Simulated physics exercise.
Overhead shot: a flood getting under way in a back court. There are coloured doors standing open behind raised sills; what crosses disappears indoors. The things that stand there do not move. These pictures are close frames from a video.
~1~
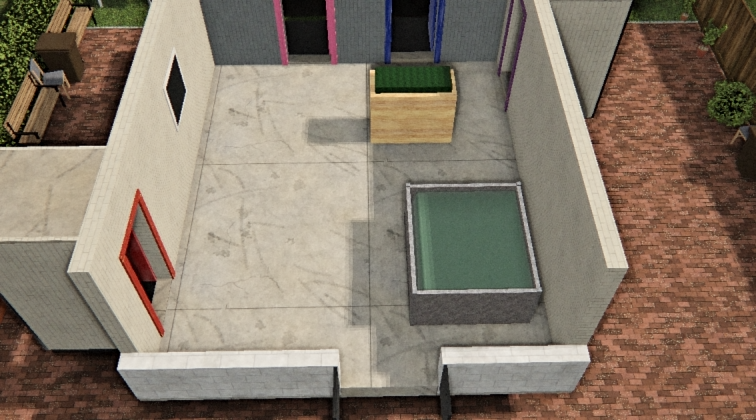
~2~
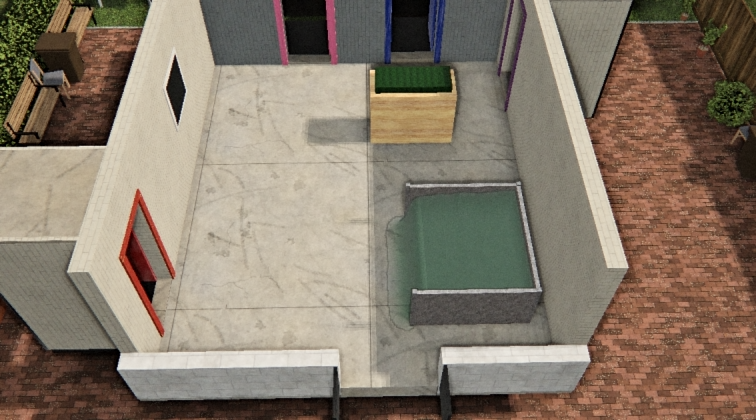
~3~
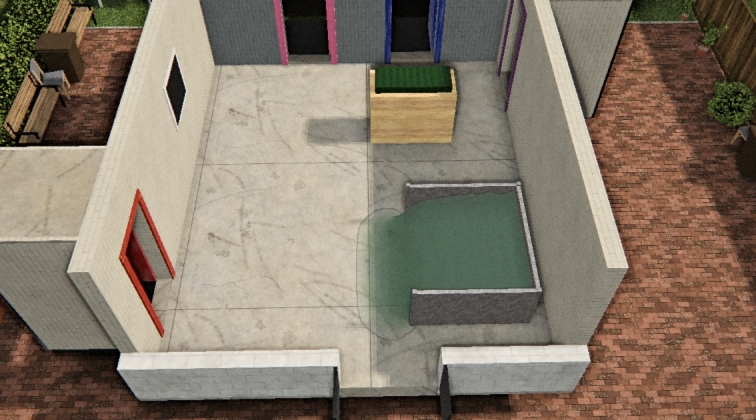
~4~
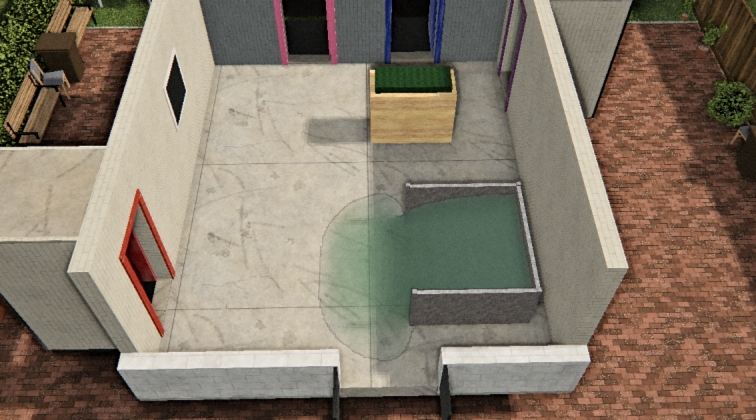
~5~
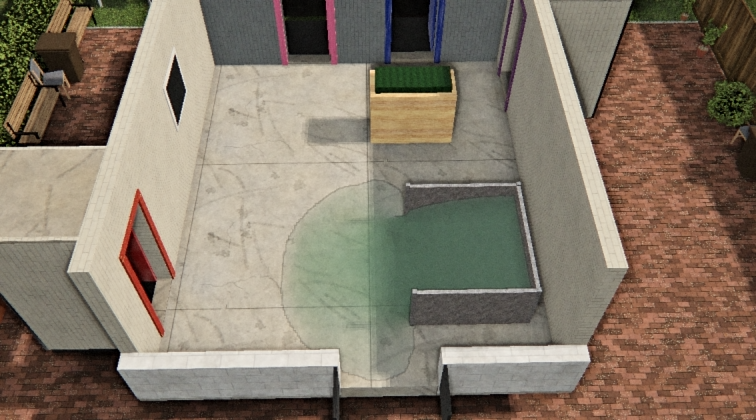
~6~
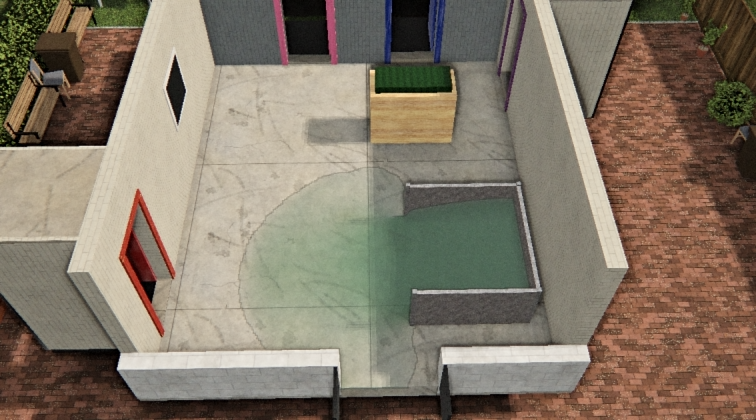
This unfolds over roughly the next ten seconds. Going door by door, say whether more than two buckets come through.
The blue door is not overrun past two buckets, the purple door is not overrun past two buckets, the red door is overrun past two buckets, the pink door is overrun past two buckets.
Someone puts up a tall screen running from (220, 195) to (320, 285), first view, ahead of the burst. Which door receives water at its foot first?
That'd be the red door.
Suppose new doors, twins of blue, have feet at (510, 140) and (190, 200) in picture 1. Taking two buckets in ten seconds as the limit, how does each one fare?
Falls short; exceeds the limit.
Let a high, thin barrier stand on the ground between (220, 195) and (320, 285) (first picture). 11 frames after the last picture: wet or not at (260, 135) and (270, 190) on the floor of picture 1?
Taking the points in order, the first is inundated and the second is inundated.
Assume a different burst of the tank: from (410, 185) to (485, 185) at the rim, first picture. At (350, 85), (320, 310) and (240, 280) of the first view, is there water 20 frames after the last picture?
Submerged, unwetted, unwetted.
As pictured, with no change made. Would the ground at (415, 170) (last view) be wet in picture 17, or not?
Looking there, it would be unwetted.
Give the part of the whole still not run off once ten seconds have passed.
My figure is close to 72 percent.
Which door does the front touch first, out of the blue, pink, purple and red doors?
I'd say it's the door marked red.
A moment on, water covers 45 % of the floor; the blue door not reached, the purple door not reached, the red door over two buckets in, the pink door not reached.
Next, water covers 50 % of the floor; the blue door not reached, the purple door not reached, the red door far over two buckets in, the pink door not reached.
Then, water covers 55 % of the floor; the blue door not reached, the purple door not reached, the red door far over two buckets in, the pink door wet at the sill, nothing in.
Later, water covers 75 % of the floor; the blue door wet at the sill, nothing in, the purple door wet at the sill, nothing in, the red door far over two buckets in, the pink door over two buckets in.
In the end, water covers 95 % of the floor; the blue door wet at the sill, nothing in, the purple door wet at the sill, nothing in, the red door far over two buckets in, the pink door over two buckets in.
